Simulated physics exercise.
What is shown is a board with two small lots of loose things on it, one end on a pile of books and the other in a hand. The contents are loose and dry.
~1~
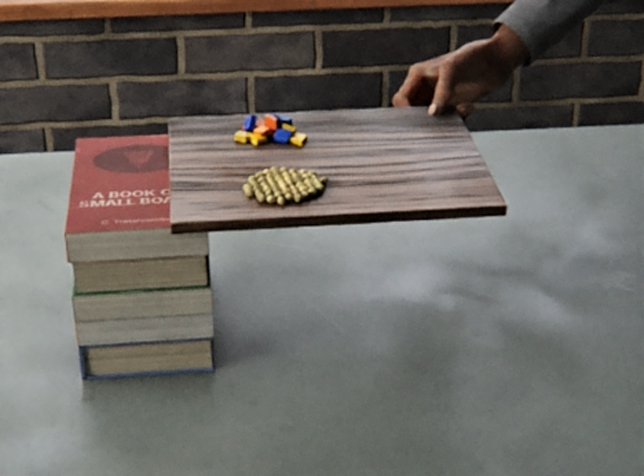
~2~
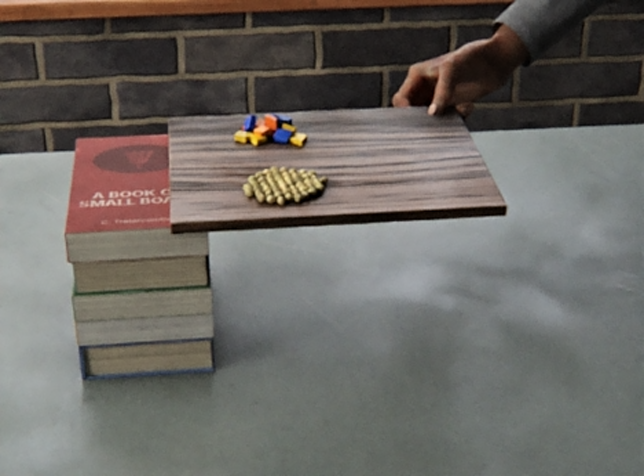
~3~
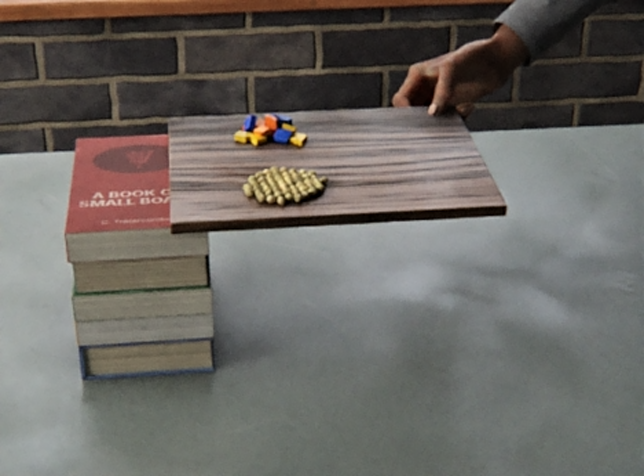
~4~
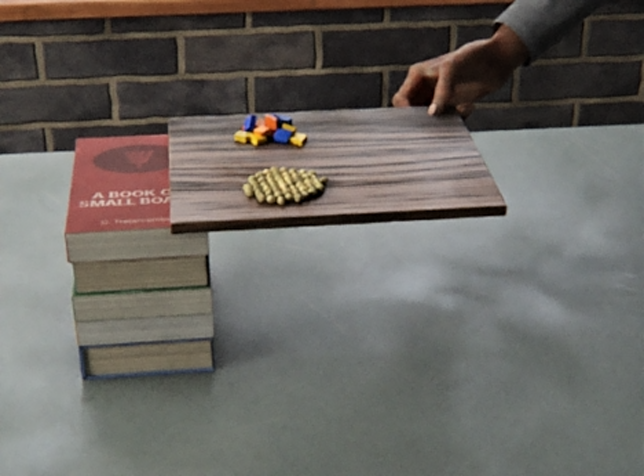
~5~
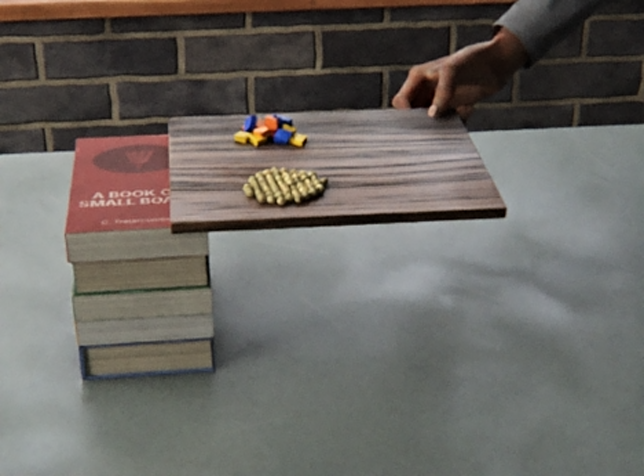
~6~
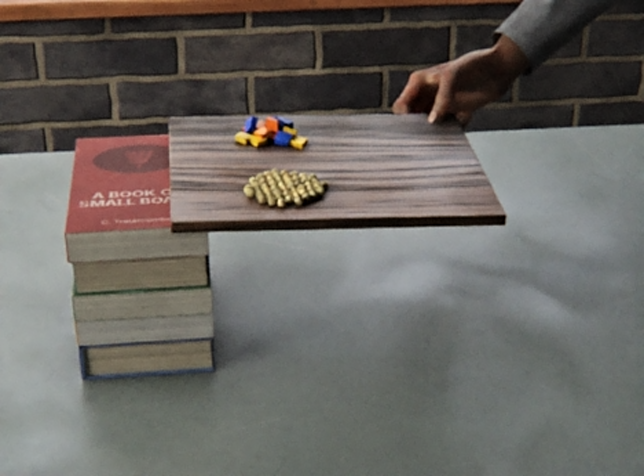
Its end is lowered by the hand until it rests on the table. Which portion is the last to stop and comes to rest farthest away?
The front portion.
Then, 0.70 s later than the last frame, board sloping at 21°; near portion every one still on the board; far portion every one still on the board.
Then, 1.32 s later than the last frame, board sloping at 36°; near portion mostly up to a board's length out; far portion mostly at the foot of the board.
Then, 1.85 s later than the last frame, board resting at 37°; near portion mostly one to two board lengths out, about a tenth gone off the table; far portion mostly less than half a board's length out.
When it is over, board resting at 37°; near portion mostly one to two board lengths out, about a tenth gone off the table; far portion mostly less than half a board's length out; the near portion has gone farther.
